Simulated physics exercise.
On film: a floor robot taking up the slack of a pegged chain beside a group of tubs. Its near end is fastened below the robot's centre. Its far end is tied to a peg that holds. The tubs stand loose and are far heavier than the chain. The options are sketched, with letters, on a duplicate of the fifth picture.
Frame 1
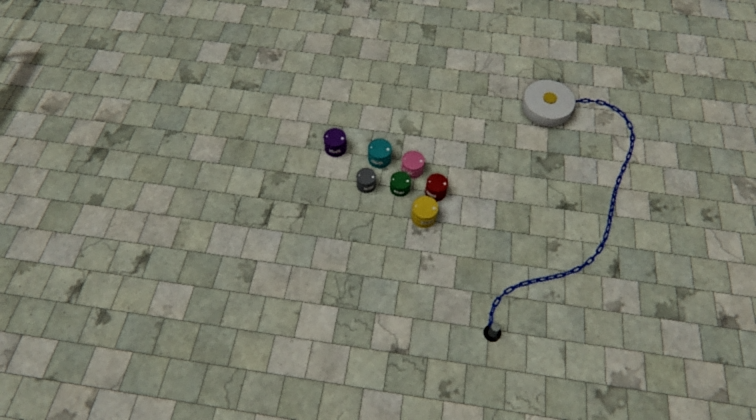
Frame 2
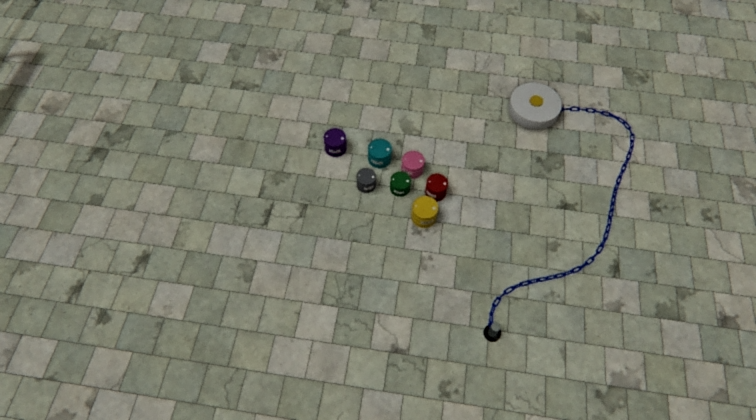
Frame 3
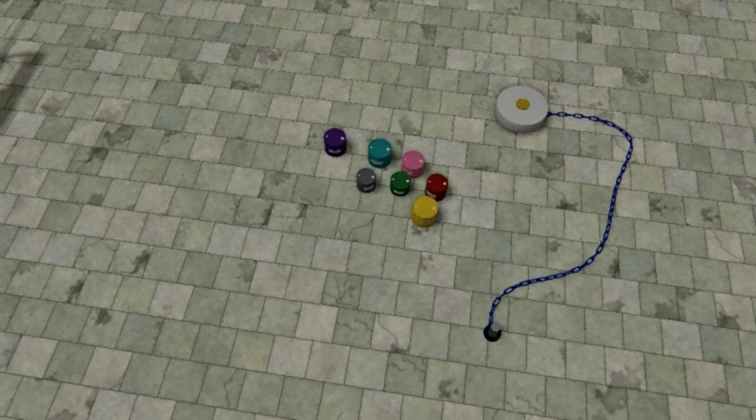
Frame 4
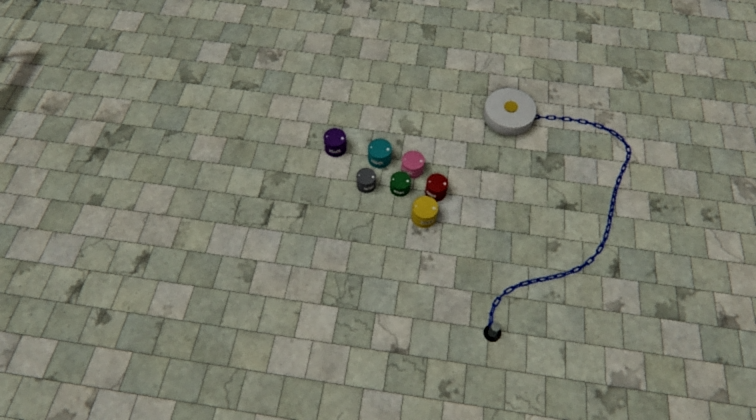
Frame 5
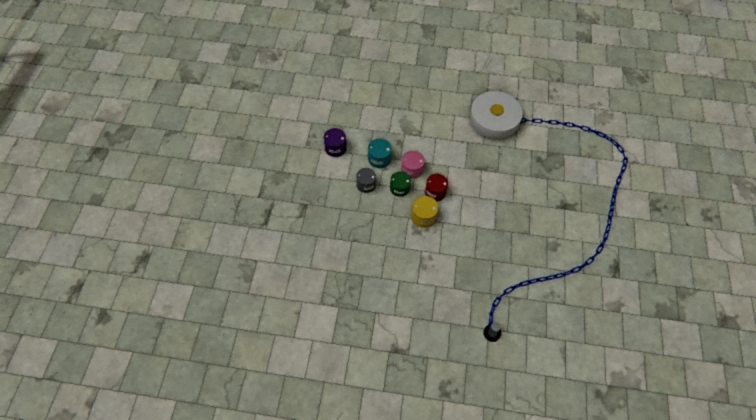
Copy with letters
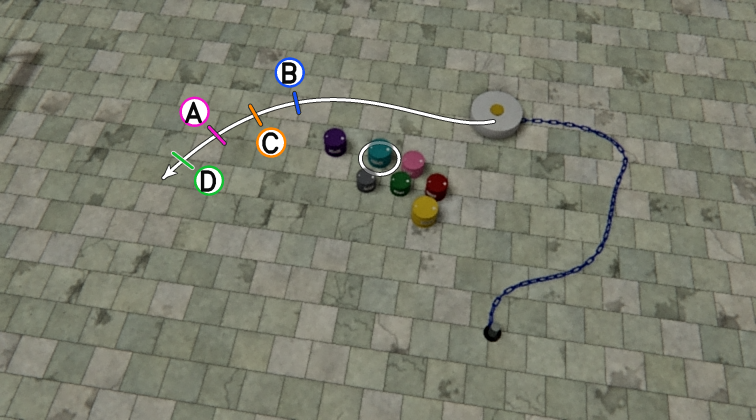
A round white robot trailing a pegged blue chain glides left toward a group of colourful tubs.
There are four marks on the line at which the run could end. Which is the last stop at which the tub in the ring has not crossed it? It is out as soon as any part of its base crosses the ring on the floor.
No farther than A.
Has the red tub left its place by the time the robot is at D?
Yes.
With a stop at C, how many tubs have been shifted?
By then, none.
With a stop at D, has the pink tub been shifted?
By then, yes.
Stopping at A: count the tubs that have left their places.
The count is none.
On the marked copy, A at (217, 135); B at (297, 103); C at (255, 115); D at (183, 160); the ring at (380, 158); the route from (494, 121) via (317, 100) to (163, 178).
With A. Early on, robot (395, 101); turquoise tub (380, 154).
Further on, robot (296, 97); turquoise tub (380, 154).
At the end, robot (215, 130); turquoise tub (380, 154); the turquoise tub is still in its ring.
As for the rest, B is safe but short; C is safe but short; D drags the ringed tub to (370, 166).
